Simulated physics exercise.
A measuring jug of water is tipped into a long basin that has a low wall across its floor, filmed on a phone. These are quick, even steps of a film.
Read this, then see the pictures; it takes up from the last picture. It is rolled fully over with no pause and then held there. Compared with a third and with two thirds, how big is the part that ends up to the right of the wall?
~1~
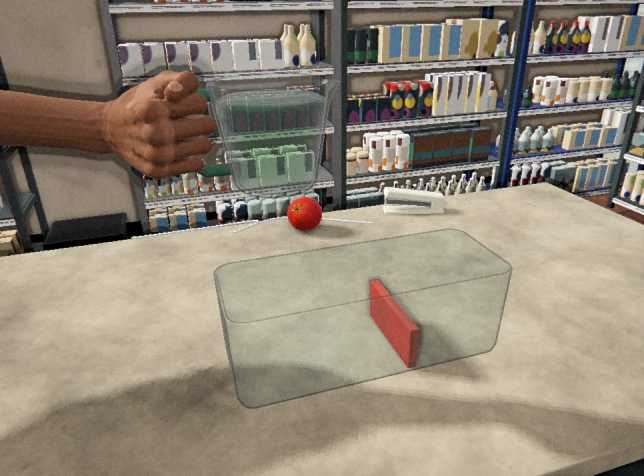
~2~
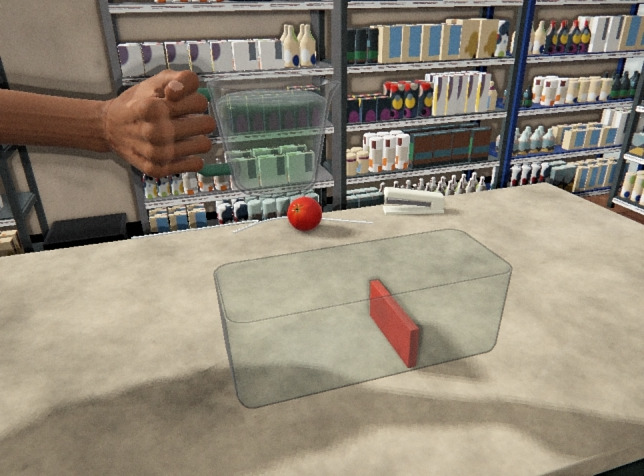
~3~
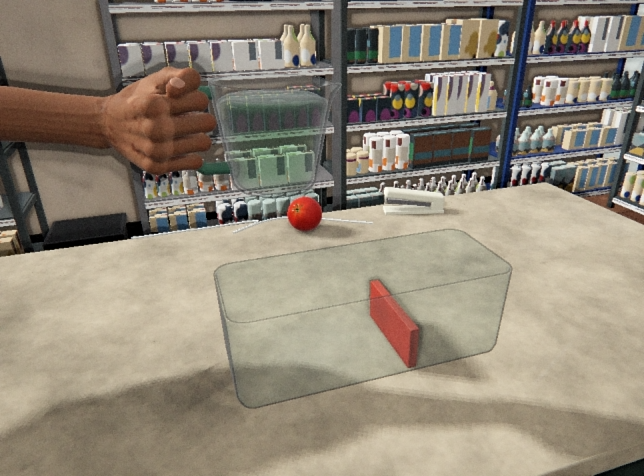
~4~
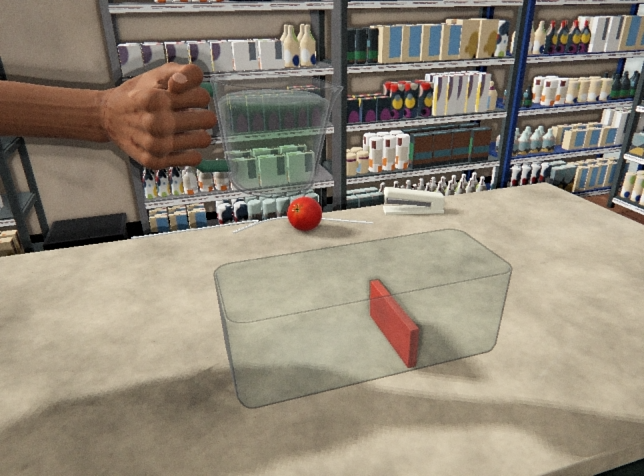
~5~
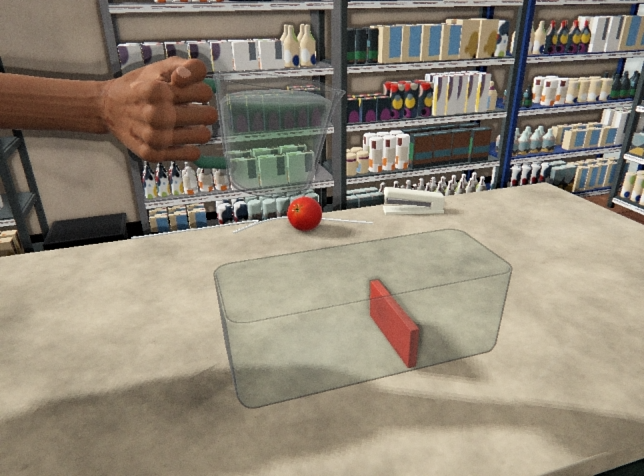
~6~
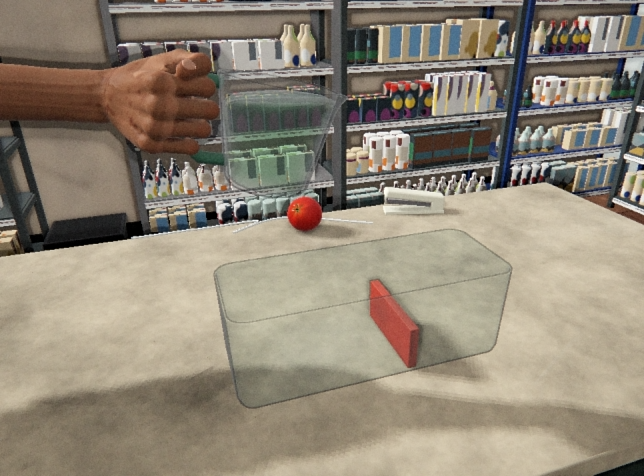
The right of the wall is going to hold one third to two thirds.
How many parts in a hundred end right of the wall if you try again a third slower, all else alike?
Around 60 in a hundred.
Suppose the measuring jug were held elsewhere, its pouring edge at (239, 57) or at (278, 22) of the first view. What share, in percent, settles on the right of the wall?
Roughly 5 percent on the first try and 5 percent on the second.
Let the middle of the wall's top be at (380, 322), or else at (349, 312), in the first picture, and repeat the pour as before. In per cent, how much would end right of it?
70 % then 95 %.
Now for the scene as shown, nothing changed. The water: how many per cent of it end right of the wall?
Something like 45 per cent, roughly.
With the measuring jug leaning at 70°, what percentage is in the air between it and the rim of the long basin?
Some 25 per cent, I'd say.
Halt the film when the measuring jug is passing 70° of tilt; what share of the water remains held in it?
I'd put it near 70 %.
A moment on, the measuring jug is tipped part way and 68 per cent is still to pour, 2 is left of the wall and 3 right of it.
Next, the measuring jug is tipped on its side and 15 per cent is still to pour, 20 is left of the wall and 41 right of it.
Then the measuring jug is tipped right over and 1 per cent is still to pour, 50 is left of the wall and 46 right of it.
Later the measuring jug is tipped right over and 0 per cent is still to pour, 52 is left of the wall and 47 right of it.
At rest 52 per cent lies left of the wall, 47 right of it and 1 outside.
